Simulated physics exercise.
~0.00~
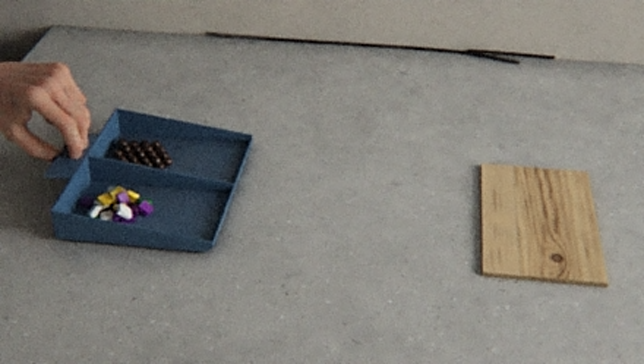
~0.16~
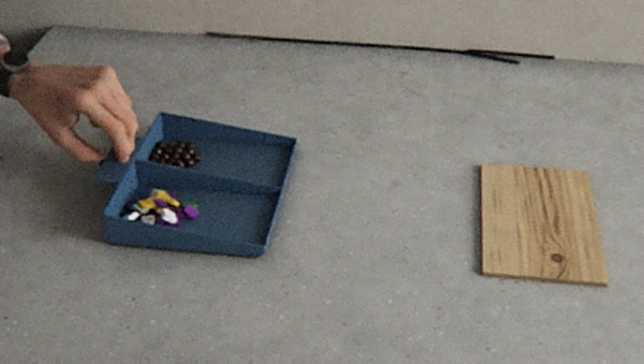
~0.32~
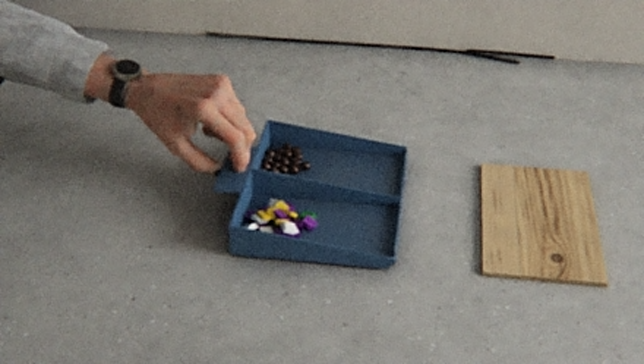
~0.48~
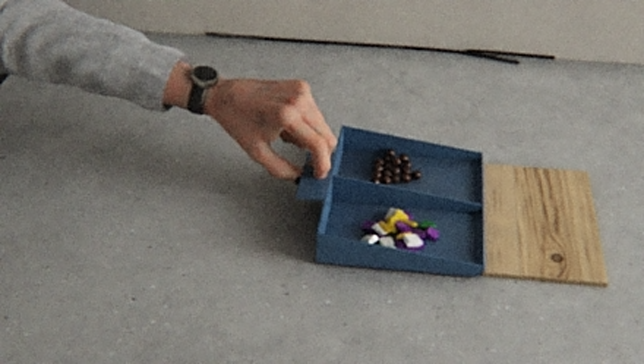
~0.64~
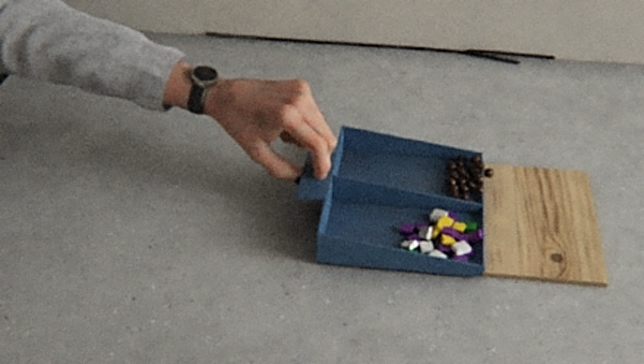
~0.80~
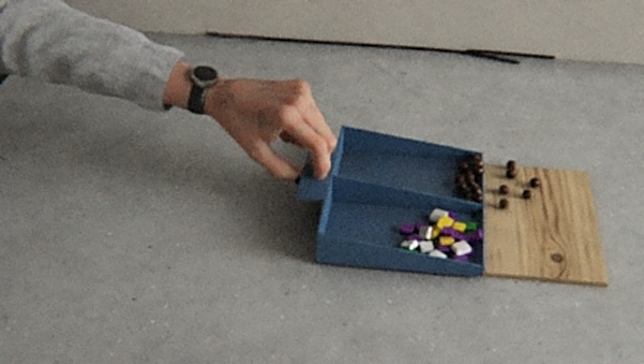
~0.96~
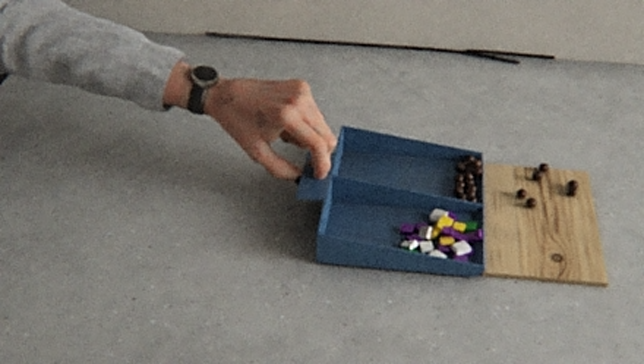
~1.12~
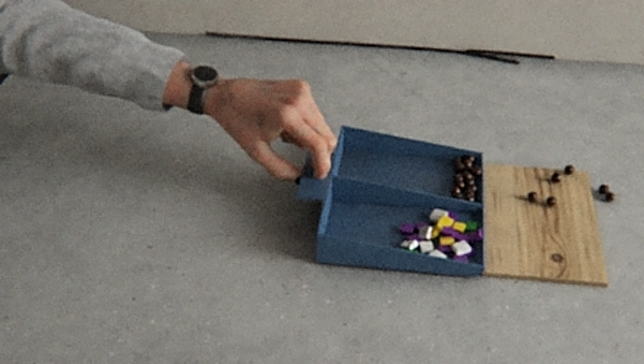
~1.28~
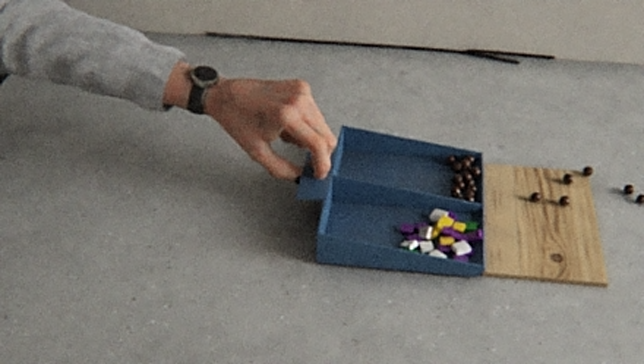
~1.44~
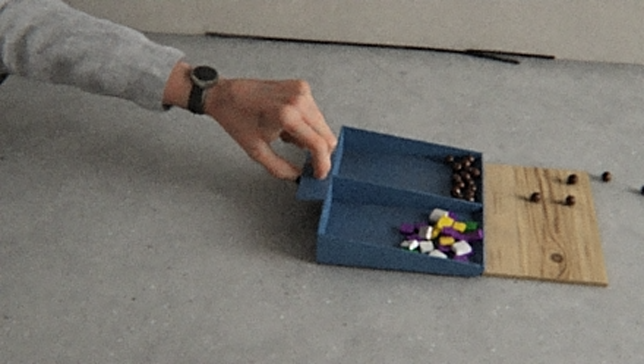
At first, a hand at the left holds a blue two-part tray on a grey counter, with dark brown beads in the back section and purple, white and yellow pieces in the front. The hand pushes the tray to the right towards a flat wooden board. The tray reaches the board and stops, and both lots slide forward to the right end. Several dark beads then spill over the low rim and roll across the wood, some continuing past it. At the end, the colourful pieces and most of the beads remain inside, while the hand still holds the tray.
